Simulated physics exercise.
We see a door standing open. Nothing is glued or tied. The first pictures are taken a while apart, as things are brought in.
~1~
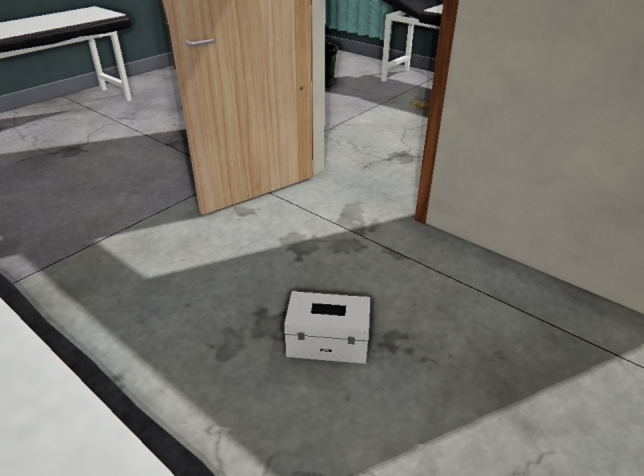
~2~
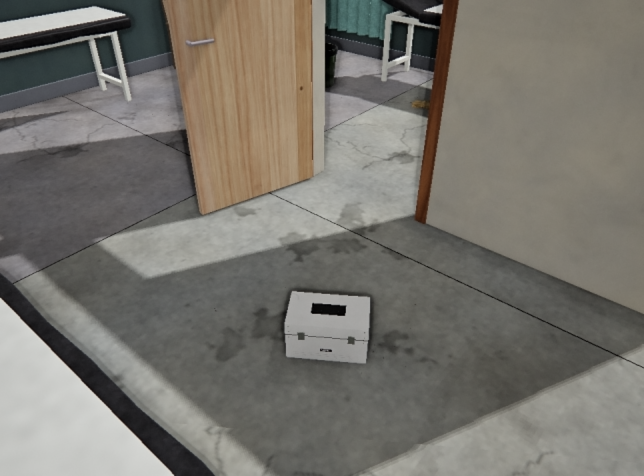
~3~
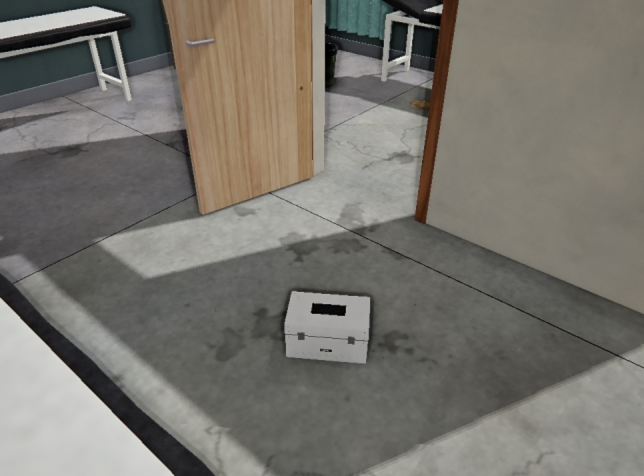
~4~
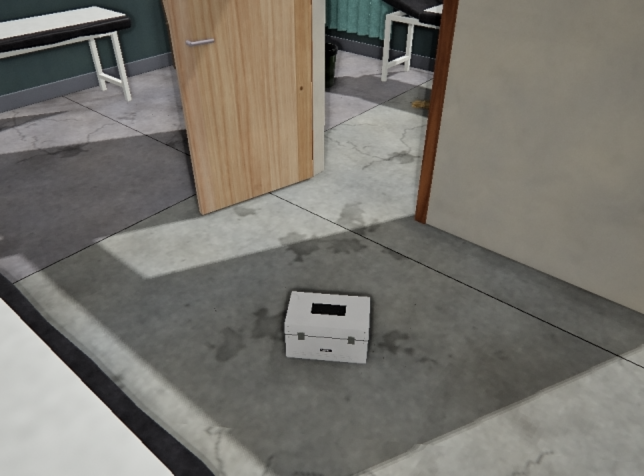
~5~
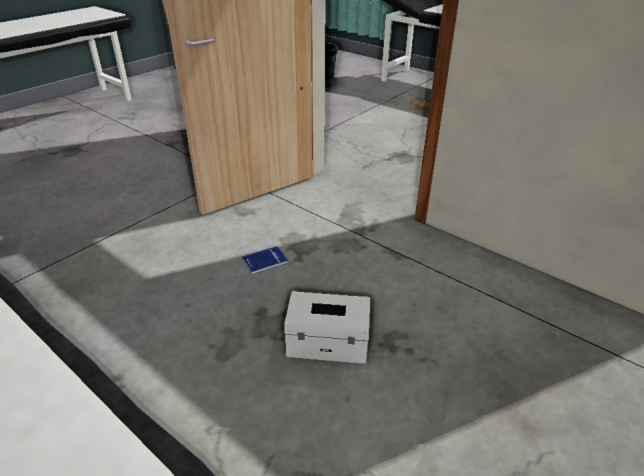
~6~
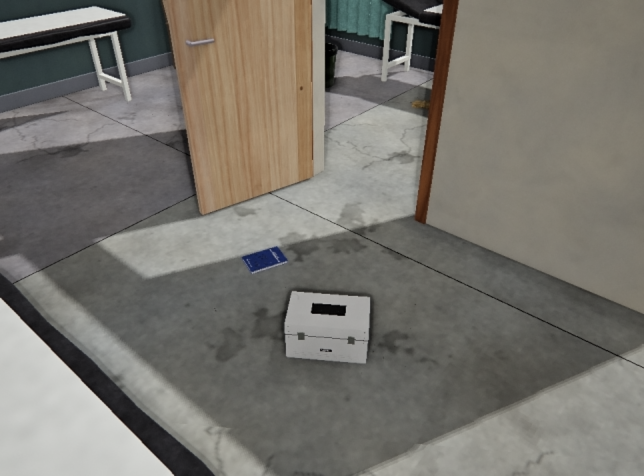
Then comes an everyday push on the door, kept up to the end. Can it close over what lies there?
It reaches the frame.
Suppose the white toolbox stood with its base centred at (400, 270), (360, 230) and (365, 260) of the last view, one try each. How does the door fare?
In the first case it closes; in the second case it stops short; in the third case it closes.
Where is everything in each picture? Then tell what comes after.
In the first picture, door wide open and still; white toolbox (328, 327).
In the second picture, door wide open and still; white toolbox (328, 327).
In the third picture, door wide open and still; white toolbox (328, 327).
In the fourth picture, door wide open and still; white toolbox (328, 327).
In the fifth picture, door wide open and still; white toolbox (328, 327).
In the sixth picture, door wide open and still; blue book (265, 260); white toolbox (328, 327).
Then, 0.70 s later than the last frame, open by 86°.
Then, 1.20 s later than the last frame, open by 57°.
Then, 1.50 s later than the last frame, open by 37°.
Then, 1.90 s later than the last frame, open by 9°.
When it is over, open by 0°; both as before. End places, in pixels of the last picture, blue book near (265, 260).
